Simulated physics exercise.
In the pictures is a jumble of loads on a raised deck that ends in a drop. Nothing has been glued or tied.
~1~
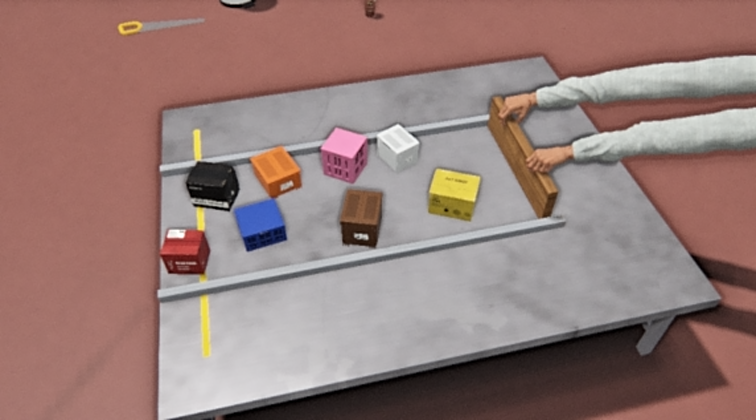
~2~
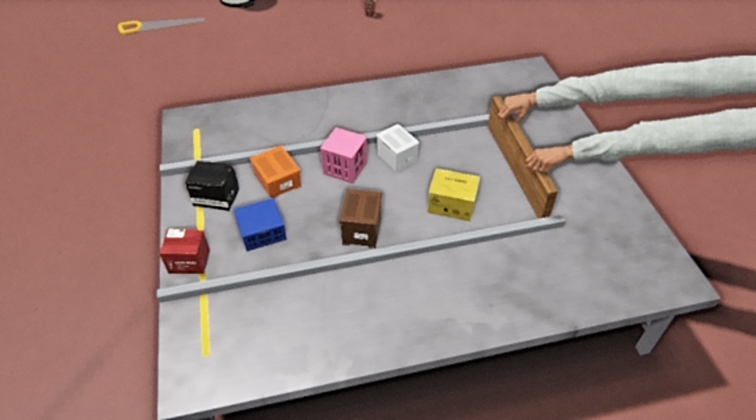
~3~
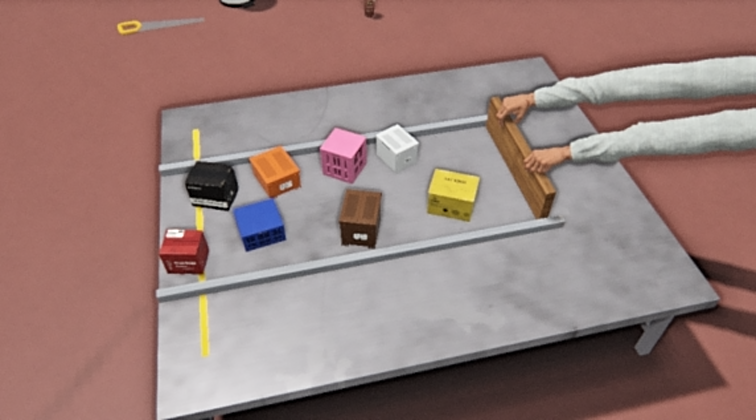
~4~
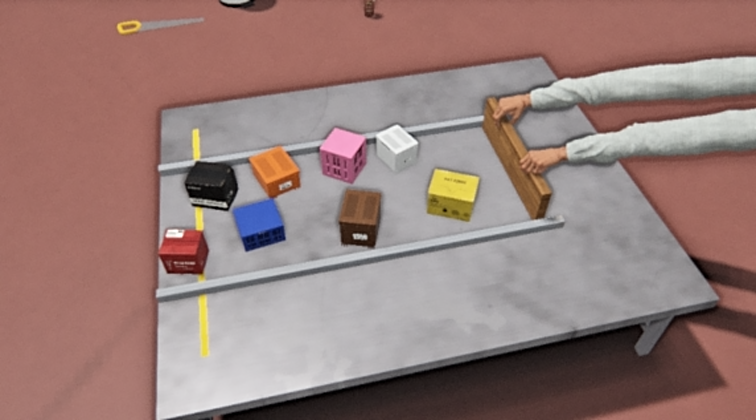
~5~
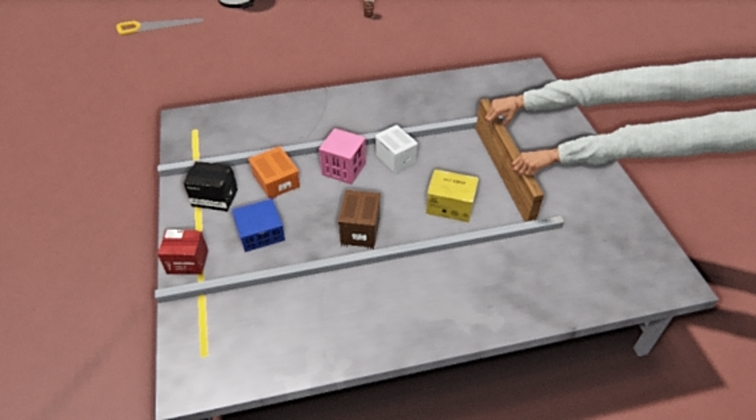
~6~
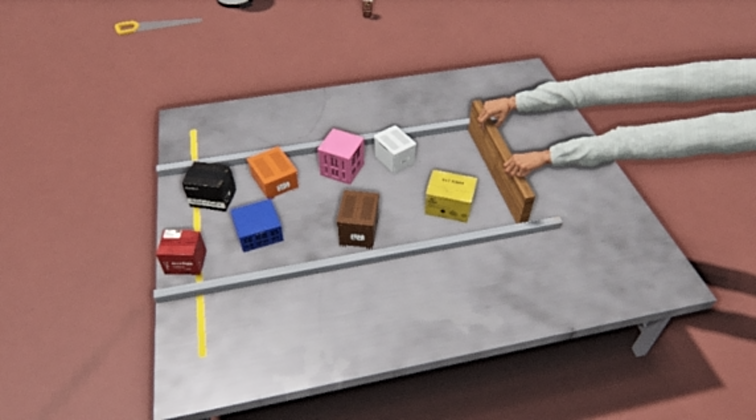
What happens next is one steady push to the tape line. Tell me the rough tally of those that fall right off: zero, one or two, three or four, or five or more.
Fallen: Five or more.
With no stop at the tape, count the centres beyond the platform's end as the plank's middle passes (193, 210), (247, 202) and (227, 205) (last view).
Respectively, 6, 2 and 4.
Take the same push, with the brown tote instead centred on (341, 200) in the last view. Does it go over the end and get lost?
It is safe.
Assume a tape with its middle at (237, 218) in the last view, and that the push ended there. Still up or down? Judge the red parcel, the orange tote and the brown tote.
Taking them in turn: Red parcel ends up off it, orange tote ends up off it, brown tote is still there.
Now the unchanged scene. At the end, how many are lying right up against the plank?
Count: 2.
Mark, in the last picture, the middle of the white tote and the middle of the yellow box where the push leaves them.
Result: One about (179, 181), other about (171, 255).
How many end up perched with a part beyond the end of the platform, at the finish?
Overhanging ones - 1.
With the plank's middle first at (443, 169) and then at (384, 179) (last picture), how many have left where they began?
1, then 4.
Soon after, none off yet; red parcel at rest near (182, 253); black box at rest near (210, 186); blue crate at rest near (257, 225).
After that, none off yet; red parcel at rest near (182, 253); black box displaced a little near (205, 188); blue crate displaced a little near (238, 225).
And then, none off yet; red parcel displaced about its own width near (156, 263); black box tilting well over near (127, 213); blue crate displaced well along near (171, 227).
In the end, the number that fall off is five or more; gone, pink crate, brown tote, orange tote, blue crate, black box and red parcel.
